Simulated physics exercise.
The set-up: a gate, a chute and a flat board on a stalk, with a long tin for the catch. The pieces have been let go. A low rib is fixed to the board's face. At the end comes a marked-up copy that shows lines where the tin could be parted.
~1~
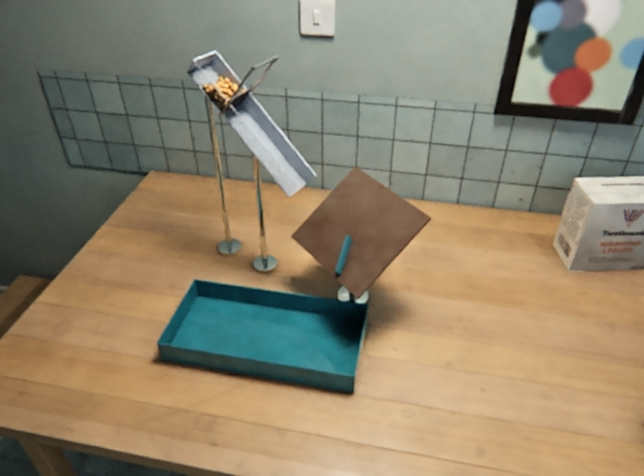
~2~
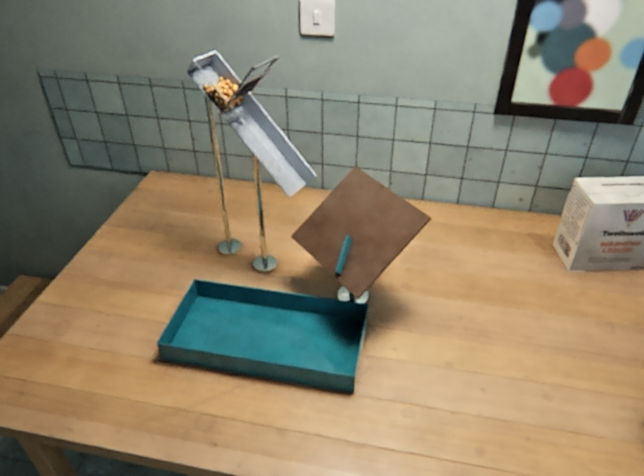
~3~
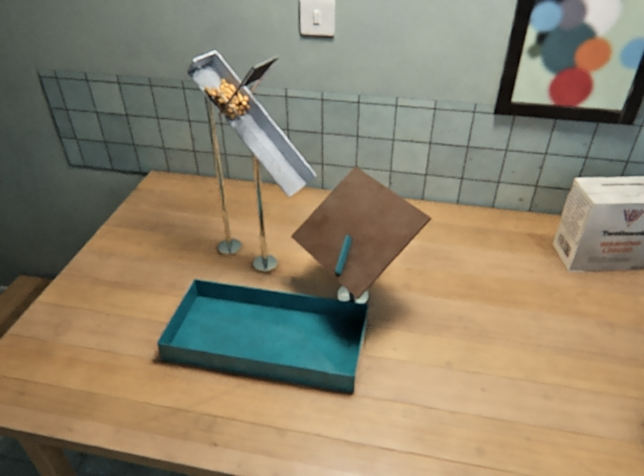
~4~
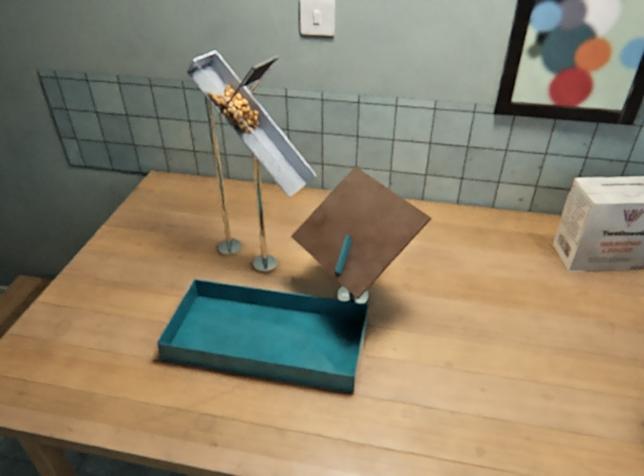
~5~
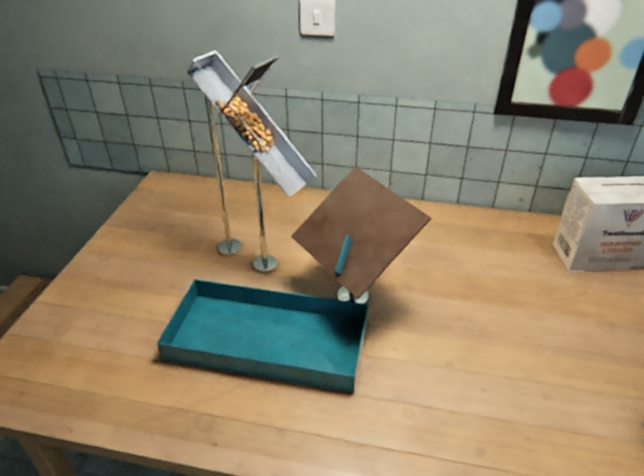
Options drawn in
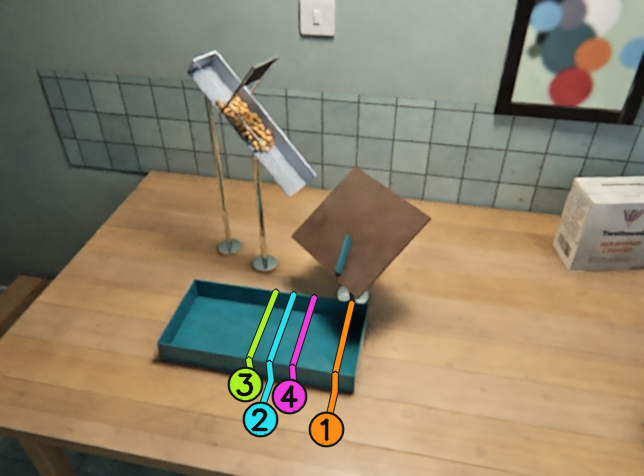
The video shows a raised, sloping chute above a wooden table with a tilted brown board and an empty teal tray. A dark flap at the chute's upper end swings up, and small orange-brown pieces slide partway down to the right.
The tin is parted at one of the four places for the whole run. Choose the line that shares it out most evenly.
Line 4.
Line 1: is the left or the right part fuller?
More lands on the left.
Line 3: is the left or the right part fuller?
More lands on the right.
On the marked copy, line 1 crosses the front rim at (335, 373); line 2 crosses the front rim at (269, 362); line 3 crosses the front rim at (249, 358); line 4 crosses the front rim at (292, 365).
Choosing 1, of what is caught, nearly all on the left of the divider, a stray few on the right.
Choosing 2, of what is caught, a small part on the left of the divider, most on the right.
Choosing 3, of what is caught, a small part on the left of the divider, nearly all on the right.
Choosing 4, of what is caught, about a third on the left of the divider, about two thirds on the right.
